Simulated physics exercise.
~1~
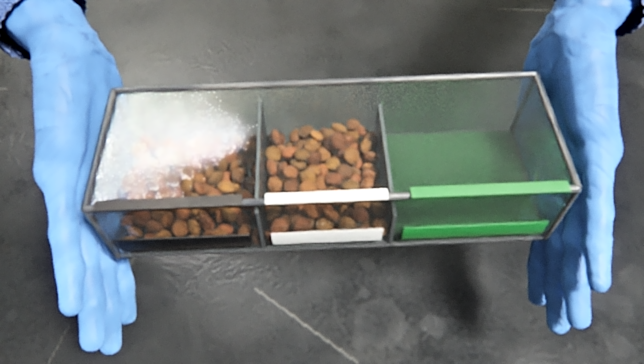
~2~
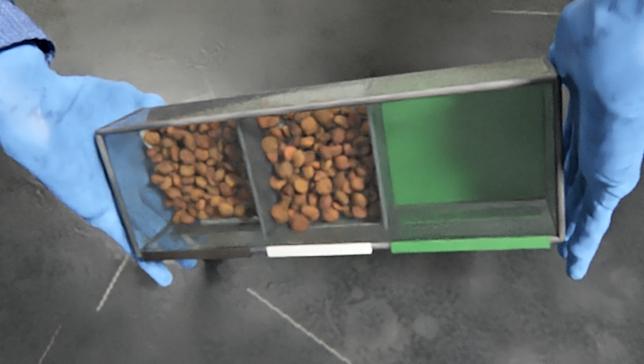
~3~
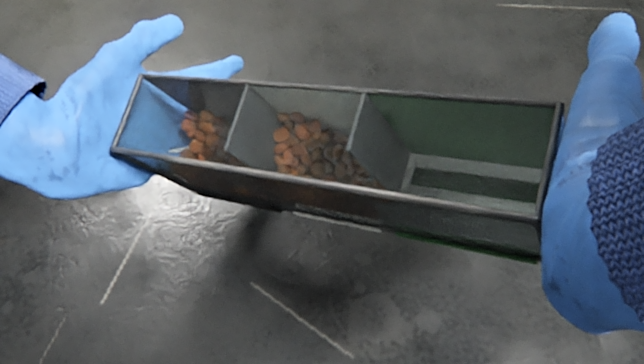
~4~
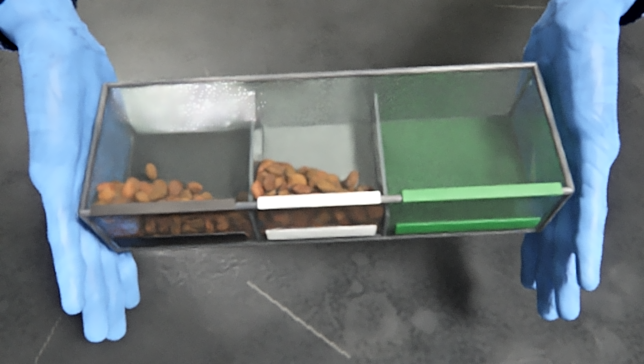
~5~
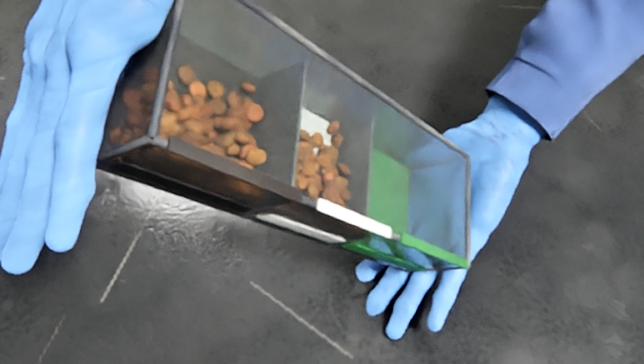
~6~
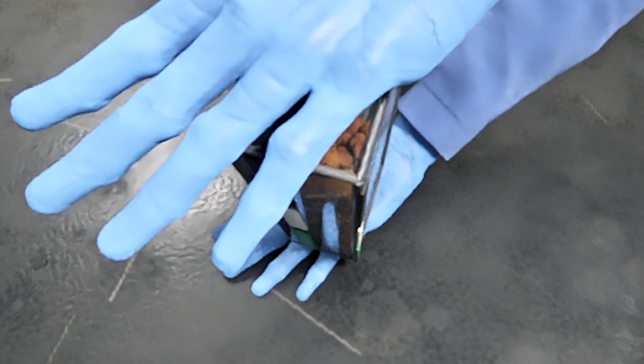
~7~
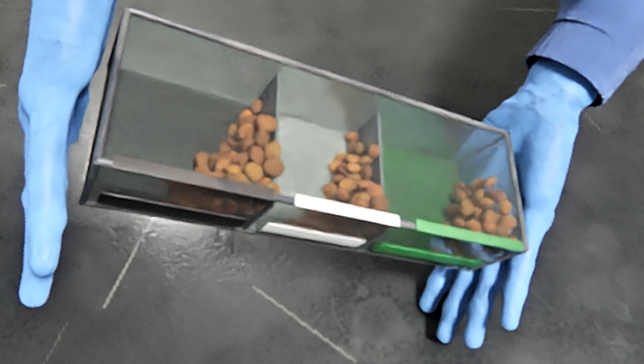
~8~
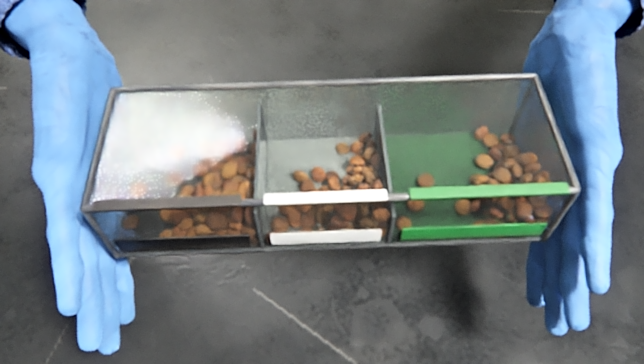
We see blue-gloved hands tip a clear-lidded box of brown kibble steeply, its green right compartment empty, and bring it level, then tip it right end down so pieces move into the green section, and level it again, ending with kibble in the black, white and green compartments.
